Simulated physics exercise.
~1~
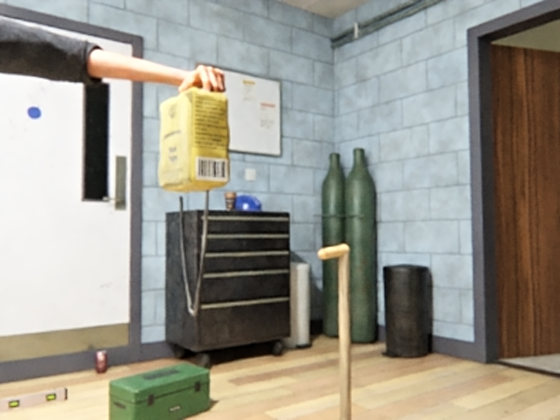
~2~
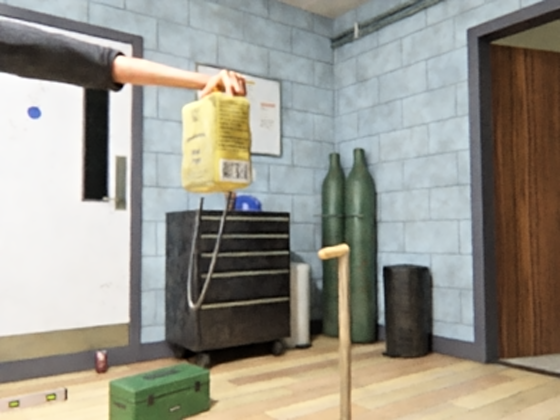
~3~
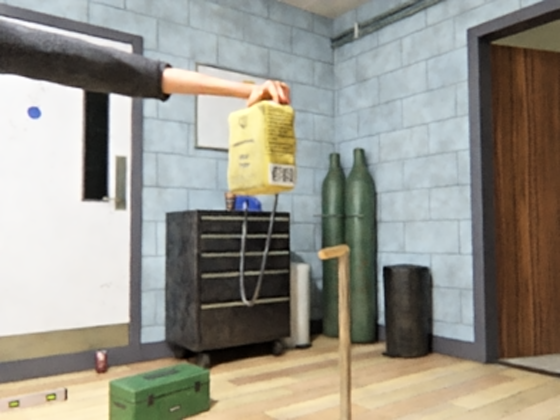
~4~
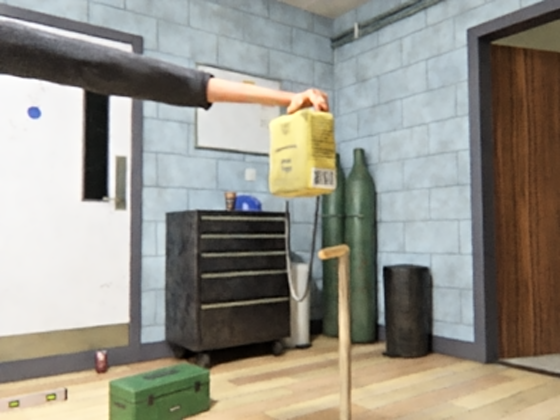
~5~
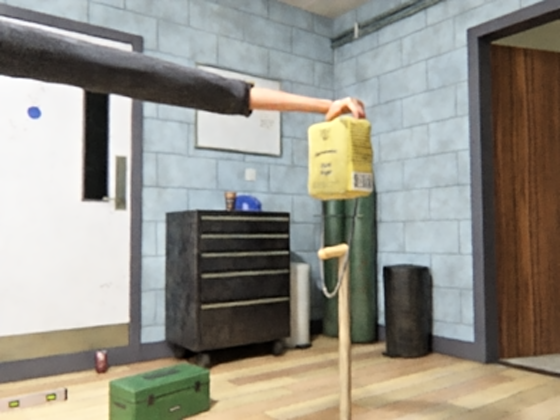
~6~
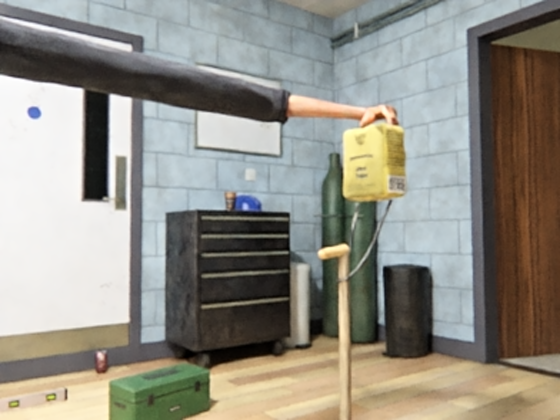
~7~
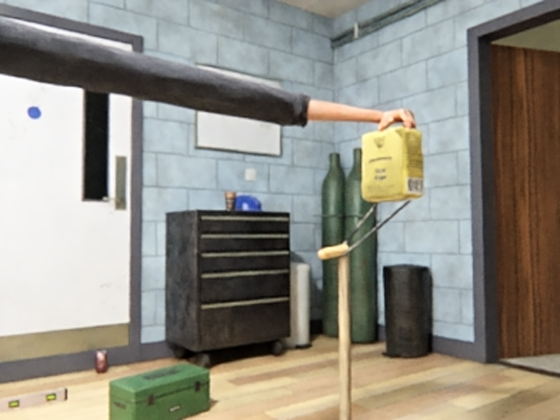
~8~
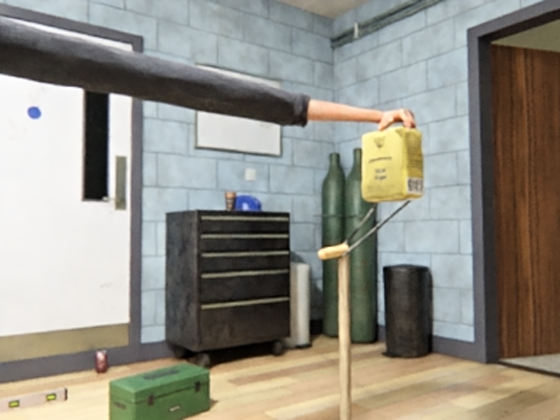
In a workshop, a hand carries a yellow sack right until its loop snags on a post's hook.
